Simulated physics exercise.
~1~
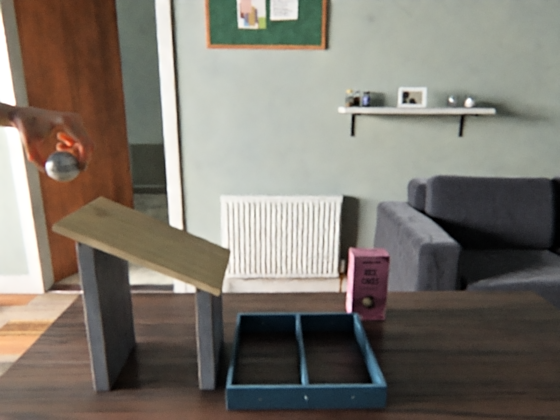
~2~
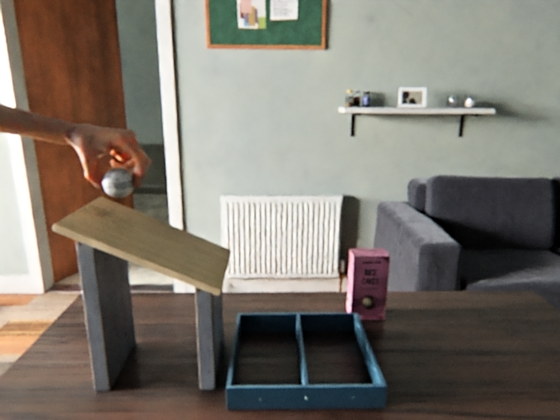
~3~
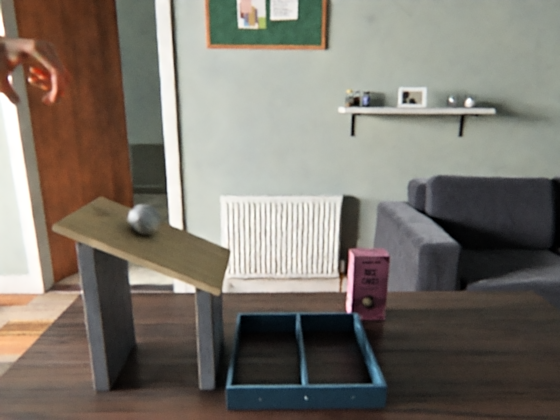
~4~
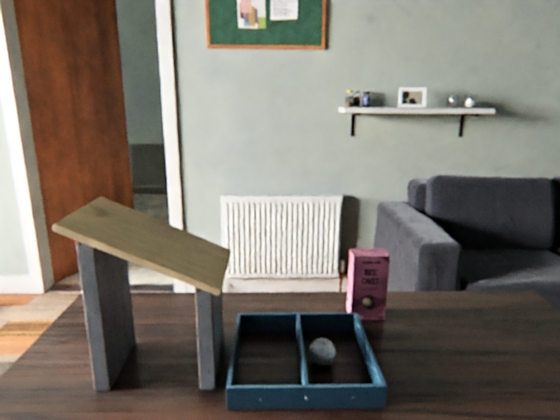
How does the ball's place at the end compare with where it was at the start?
At the start the ball was held in a hand at the left, above the sloping board. At the end it was lower and to the right, in the tray section farther from the board.
A small ball was carried by a hand to the top of a sloping board and released, then it travelled down the slope and ended up in the farther section of a blue tray, while the pink carton stayed put.
